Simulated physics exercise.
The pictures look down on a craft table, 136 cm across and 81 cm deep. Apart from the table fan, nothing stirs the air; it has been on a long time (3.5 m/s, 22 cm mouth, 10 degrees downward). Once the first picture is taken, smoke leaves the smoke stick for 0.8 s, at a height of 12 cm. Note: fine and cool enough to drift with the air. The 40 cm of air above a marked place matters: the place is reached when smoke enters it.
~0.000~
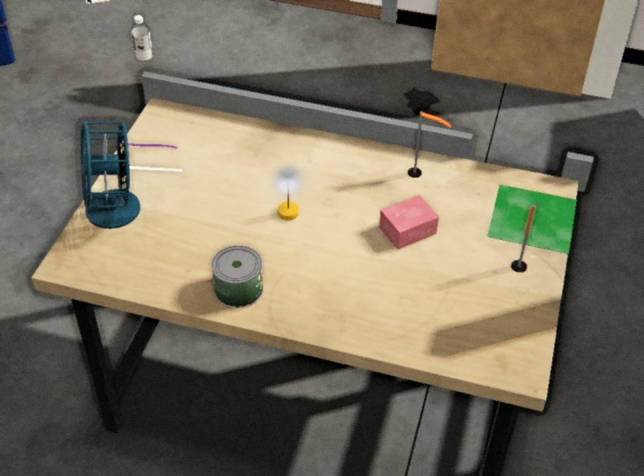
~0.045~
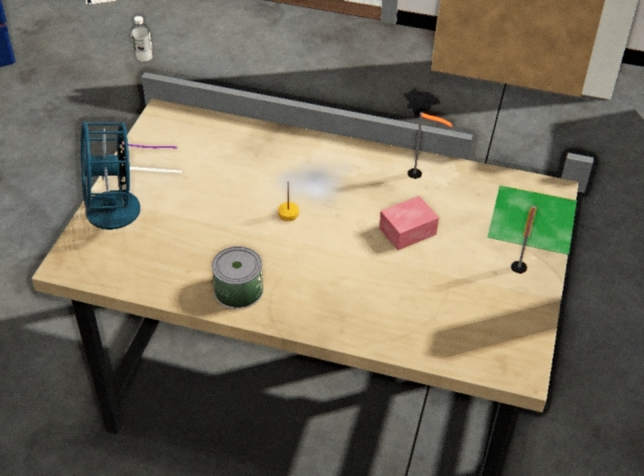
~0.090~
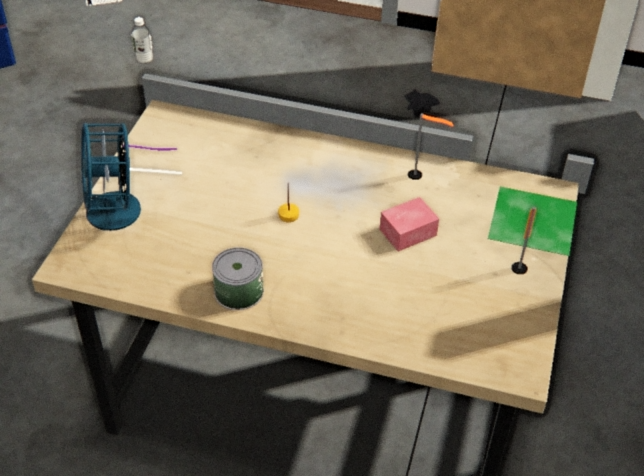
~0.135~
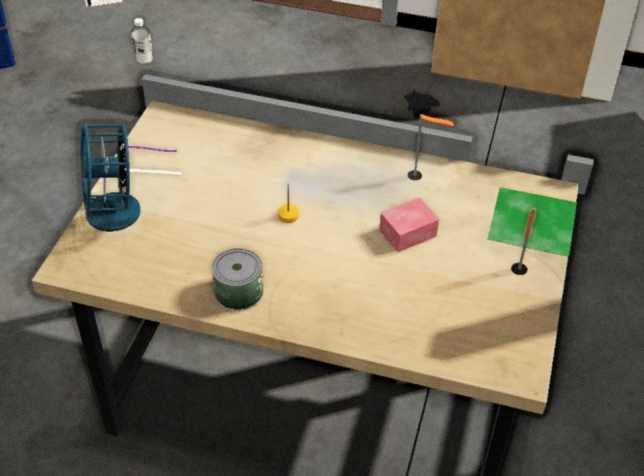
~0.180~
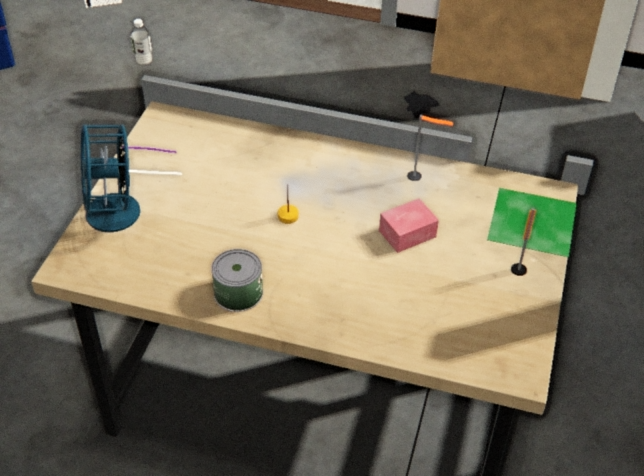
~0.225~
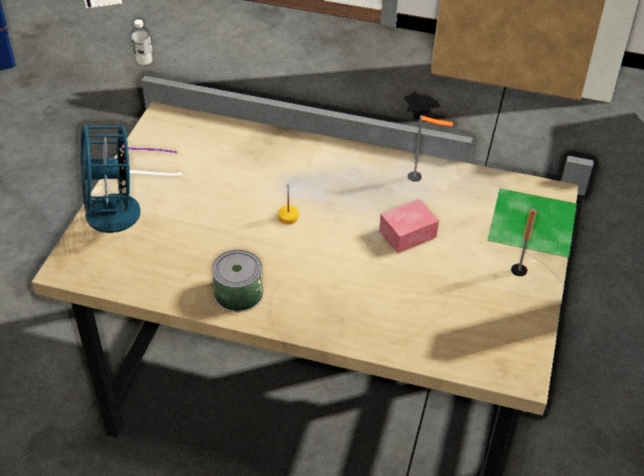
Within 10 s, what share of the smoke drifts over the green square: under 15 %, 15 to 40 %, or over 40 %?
Over 40 %.
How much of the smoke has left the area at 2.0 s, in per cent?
About 80 % by then.
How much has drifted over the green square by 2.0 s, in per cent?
60 %.
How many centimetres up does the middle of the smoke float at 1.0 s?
The middle is at about 12 cm above the surface.
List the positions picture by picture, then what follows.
The smoke is thickest near (287, 181), the smoke stick stands at (288, 188) and the table fan is at (104, 165), in the first picture.
The smoke is thickest near (315, 183) and reaches out to (337, 181) and the green square is centred on (533, 219), in the second picture.
The smoke is thickest near (334, 185) and reaches out to (371, 183), a ribbon ends at (452, 125) and a ribbon ends at (527, 238), in the third picture.
The smoke is thickest near (350, 185) and reaches out to (412, 177), the top of a block is at (410, 216) and the top of a tin is at (237, 266), in the fourth picture.
The smoke is thickest near (360, 184) and reaches out to (446, 175), in the fifth picture.
The smoke is thickest near (375, 184) and reaches out to (487, 176), a ribbon ends at (452, 124) and a ribbon ends at (526, 240), in the sixth picture.
By 1.0 s, 38 % is gone from the area; 47 % has passed over the green square, and the middle of the rest is near (520, 189).
By 2.0 s, 84 % is gone from the area; 63 % has passed over the green square, and the middle of the rest is near (591, 243).
By 4.0 s, 99 % is gone from the area; 64 % has passed over the green square.
By 10.0 s, 100 % is gone from the area; 64 % has passed over the green square.
